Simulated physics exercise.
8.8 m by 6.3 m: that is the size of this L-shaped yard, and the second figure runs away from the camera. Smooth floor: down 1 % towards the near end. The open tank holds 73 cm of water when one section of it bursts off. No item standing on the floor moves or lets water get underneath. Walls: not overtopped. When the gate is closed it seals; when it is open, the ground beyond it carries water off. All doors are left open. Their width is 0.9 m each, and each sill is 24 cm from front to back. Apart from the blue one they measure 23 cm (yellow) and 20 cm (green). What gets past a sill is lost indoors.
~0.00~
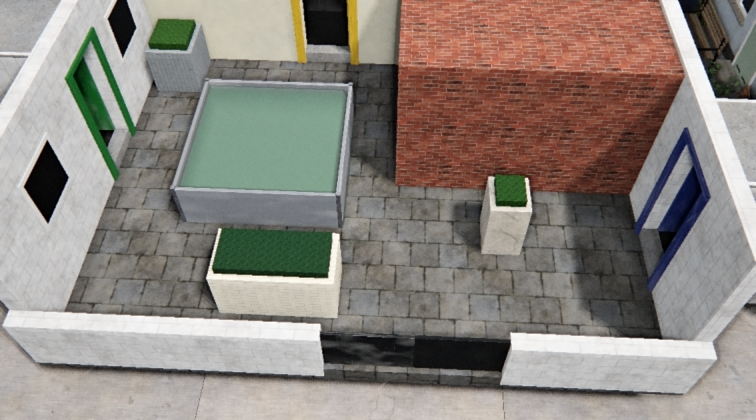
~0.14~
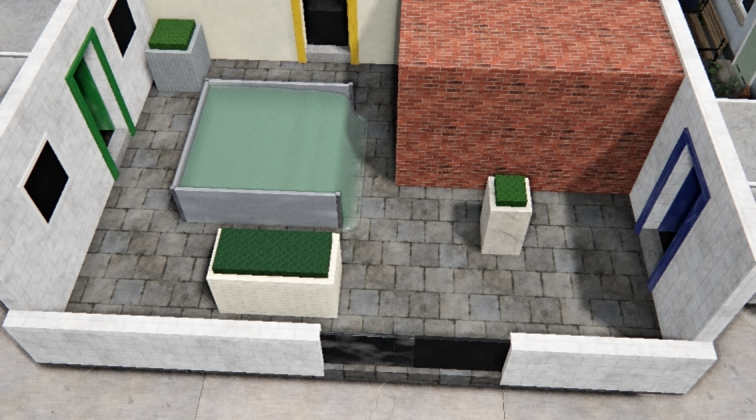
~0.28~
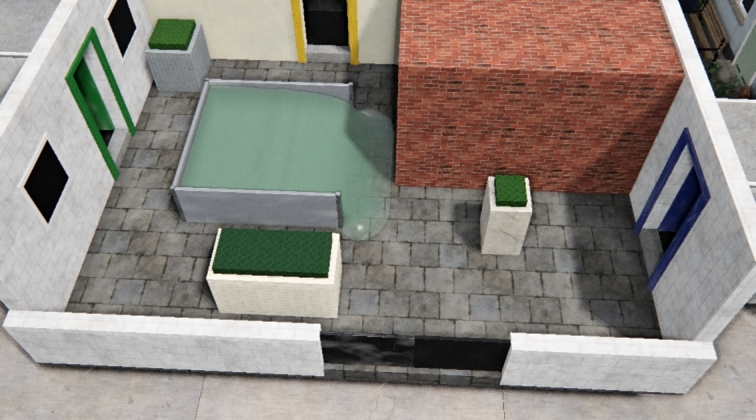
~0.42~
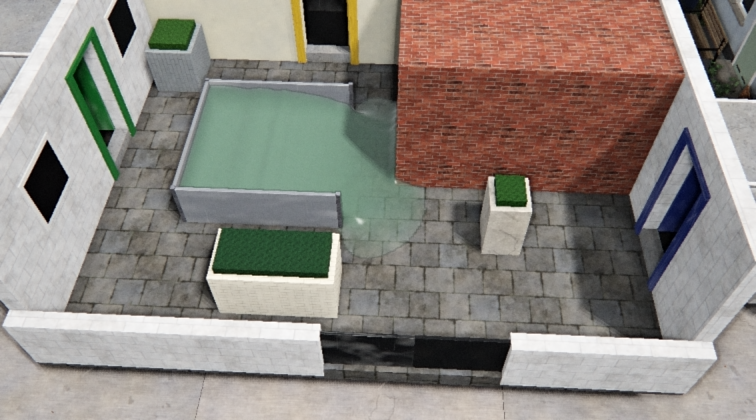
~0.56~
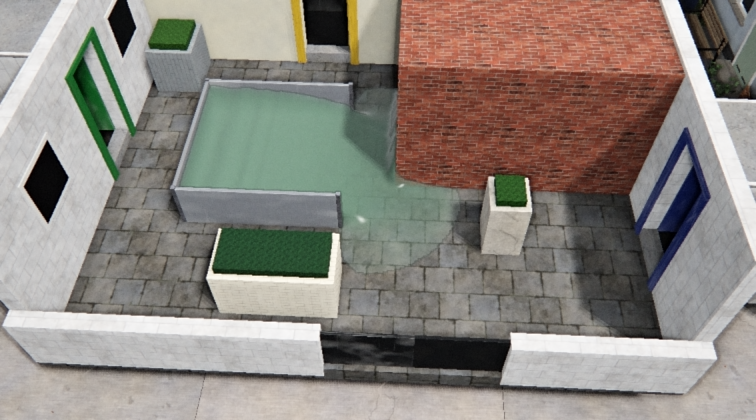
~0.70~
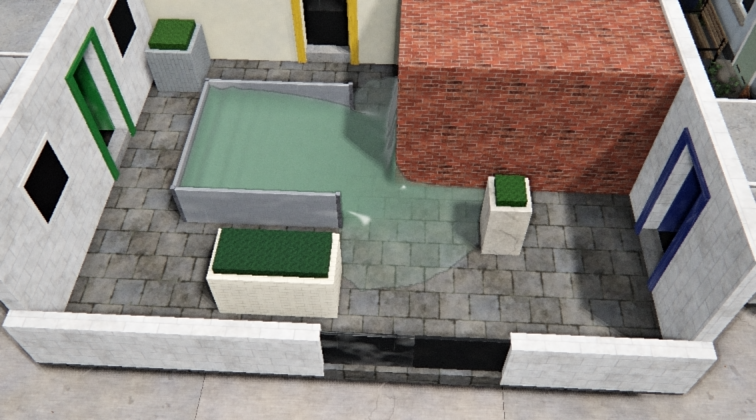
Greenish water pouring from the open right side of a grey tank, spreading across yard paving past a brick block's corner.
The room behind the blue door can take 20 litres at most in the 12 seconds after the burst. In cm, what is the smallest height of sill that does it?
Roughly 22 cm high.
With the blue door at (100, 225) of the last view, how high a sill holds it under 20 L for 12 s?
Around 10.0 cm would do it.
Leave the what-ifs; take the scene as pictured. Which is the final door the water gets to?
Answer: The green door.
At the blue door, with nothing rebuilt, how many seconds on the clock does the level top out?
That happens close to 4.0 s on the clock.
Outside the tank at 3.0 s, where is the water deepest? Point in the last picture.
Near (659, 368).
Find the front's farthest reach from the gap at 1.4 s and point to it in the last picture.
At about (629, 233).
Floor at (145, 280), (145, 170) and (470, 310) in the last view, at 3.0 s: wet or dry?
Point by point: Bone dry, then bone dry, then soaked.
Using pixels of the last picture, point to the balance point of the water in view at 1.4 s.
About (319, 170).
After 1.4 s water covers 30 % of the floor, deepest (55 cm) near (388, 165); it has not reached the blue door.
After 3.0 s water covers 60 % of the floor, deepest (42 cm) near (659, 368); 13 cm at the blue door, 0 litres in over its 19 cm sill.
After 12.0 s water covers 100 % of the floor, deepest (16 cm) near (103, 342); 13 cm at the blue door, 37 litres in over its 19 cm sill.
At the blue door as built, the water arrived by 1.7 s and peaked near 30 cm at 4.2 s.
Run again over the same 12 s with other heights there, 27 litres in over 20.5 cm, 4 litres over 27.5 cm. The limit of 20 litres is kept from about 22 cm up.
